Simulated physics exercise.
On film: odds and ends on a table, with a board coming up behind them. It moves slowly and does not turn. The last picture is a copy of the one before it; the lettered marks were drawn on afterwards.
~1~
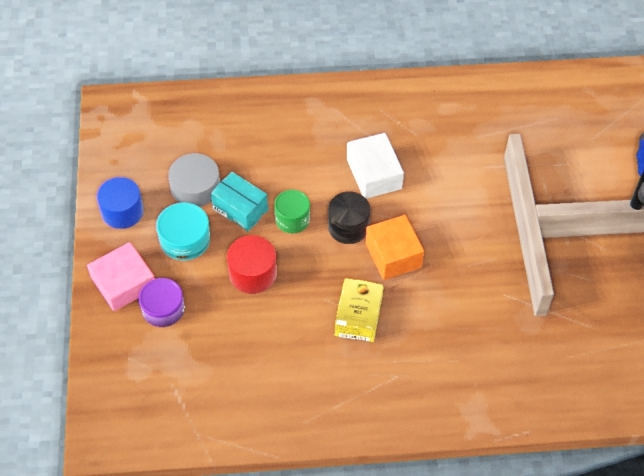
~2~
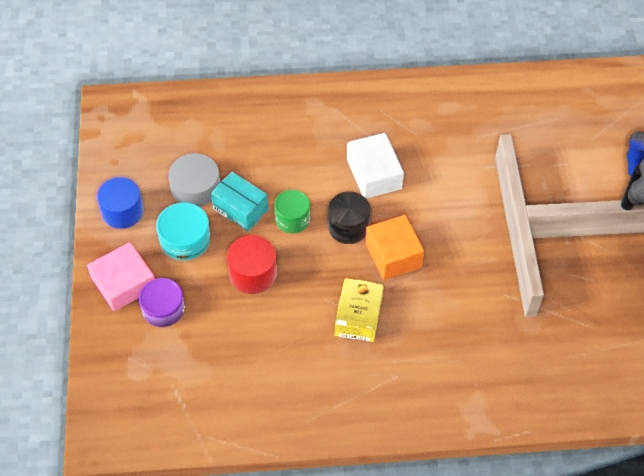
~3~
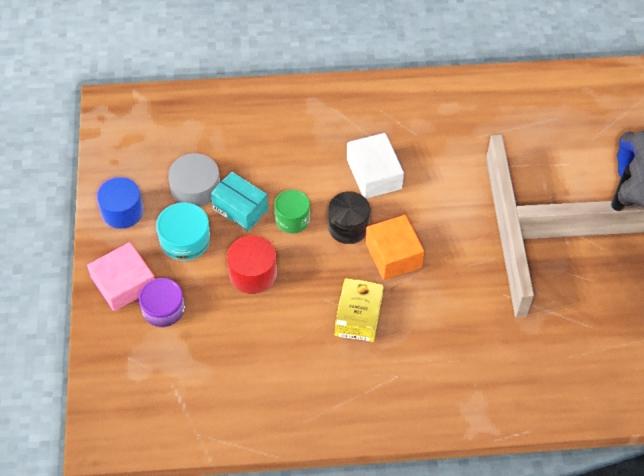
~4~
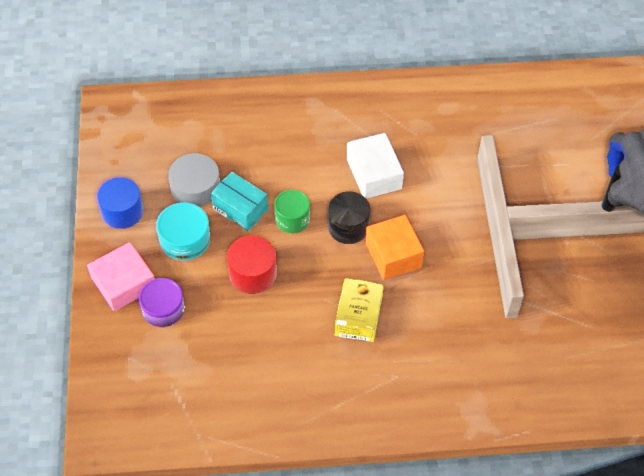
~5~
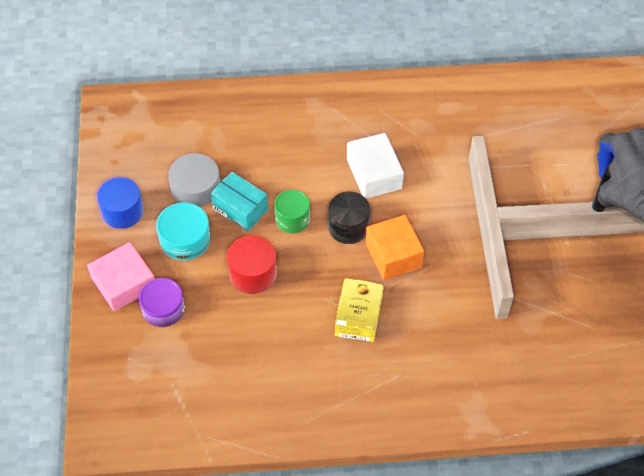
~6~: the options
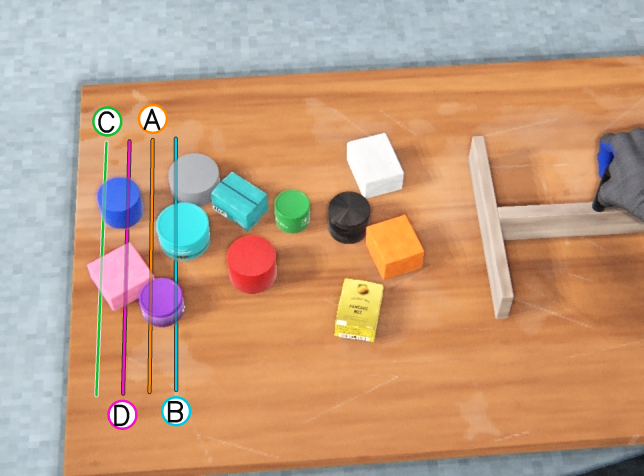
At first, colourful blocks, tubs and a yellow packet sit scattered across a wooden table, with a T-shaped wooden board at the right. A dark gripping shape with a blue part comes further into view as the board slides slowly left towards the objects without turning, while they all stay still.
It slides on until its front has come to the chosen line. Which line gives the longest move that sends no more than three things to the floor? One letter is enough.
Stop at A.
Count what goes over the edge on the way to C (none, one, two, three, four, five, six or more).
Six or more.
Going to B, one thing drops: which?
The pink block.
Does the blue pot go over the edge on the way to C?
Yes.
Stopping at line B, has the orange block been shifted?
Yes.
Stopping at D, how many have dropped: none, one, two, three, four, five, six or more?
Six or more.
On the marked copy, A at (151, 257); B at (176, 256); C at (102, 260); D at (127, 259).
With A. Early on, board (372, 220); yellow packet (353, 312); white block (337, 167).
Further on, board (249, 227); turquoise jar (151, 235); grey pot (155, 151).
At the end, board (152, 233); blue pot over the edge; pink block over the edge; three fallen.
As for the rest, B is within the limit but short; C drops seven; D drops seven.
